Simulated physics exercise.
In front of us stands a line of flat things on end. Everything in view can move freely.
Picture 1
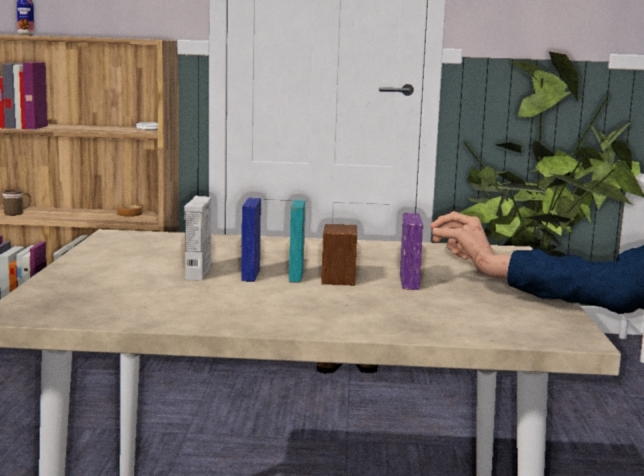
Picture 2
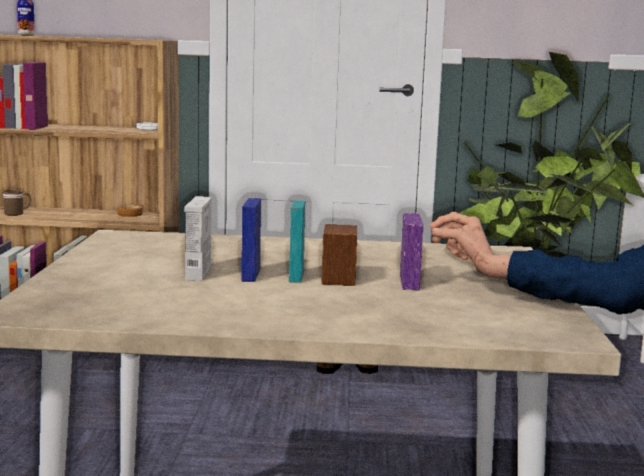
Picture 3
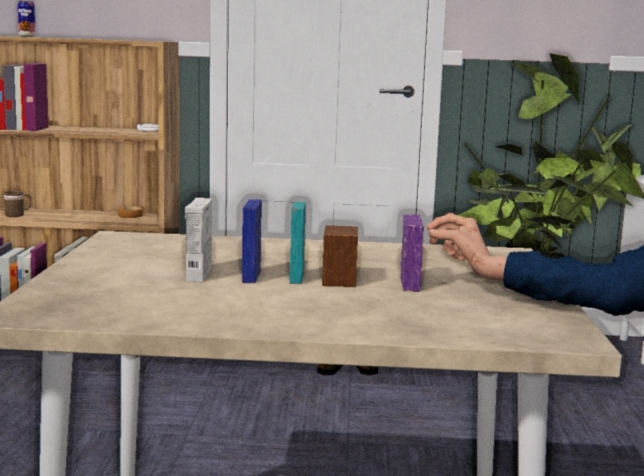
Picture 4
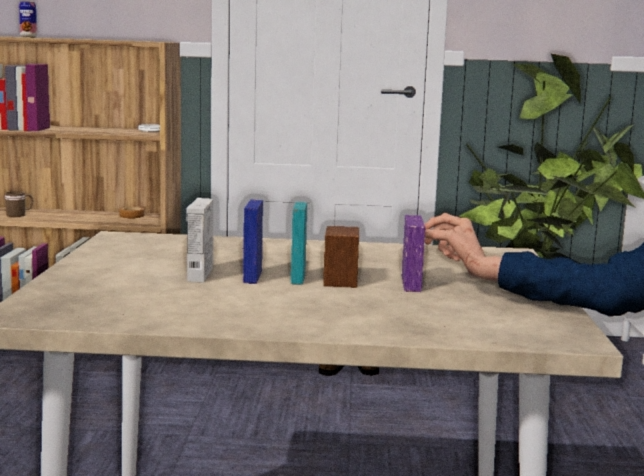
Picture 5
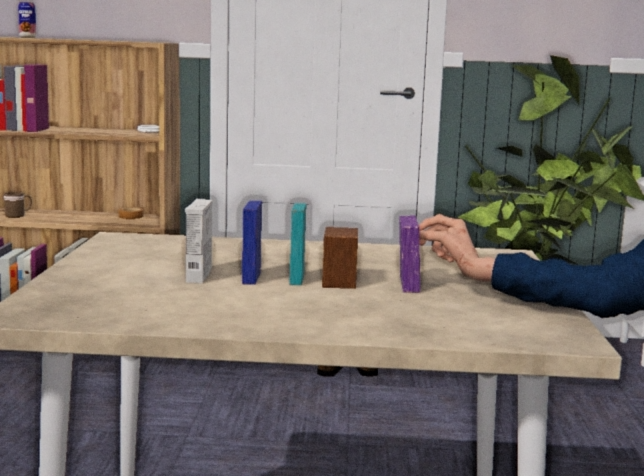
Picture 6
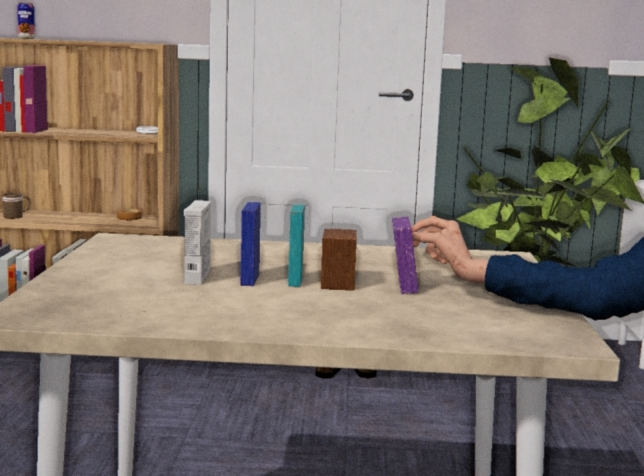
The clip shows five upright blocks, white, blue, turquoise, brown and purple, lined up on a table. A hand at the right moves slightly left, touches the purple block's upper part and tilts it a little to the left.
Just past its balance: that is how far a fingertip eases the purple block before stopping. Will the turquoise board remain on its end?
Yes.
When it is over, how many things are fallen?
The count is 1.
Then, 0.20 s after the last picture, purple block 25° over.
Then, 0.40 s after the last picture, purple block 55° over.
Then, 0.60 s after the last picture, purple block 90° over.
At rest, all 3 in place. Seen from the same camera at the end, turquoise board near (297, 246).
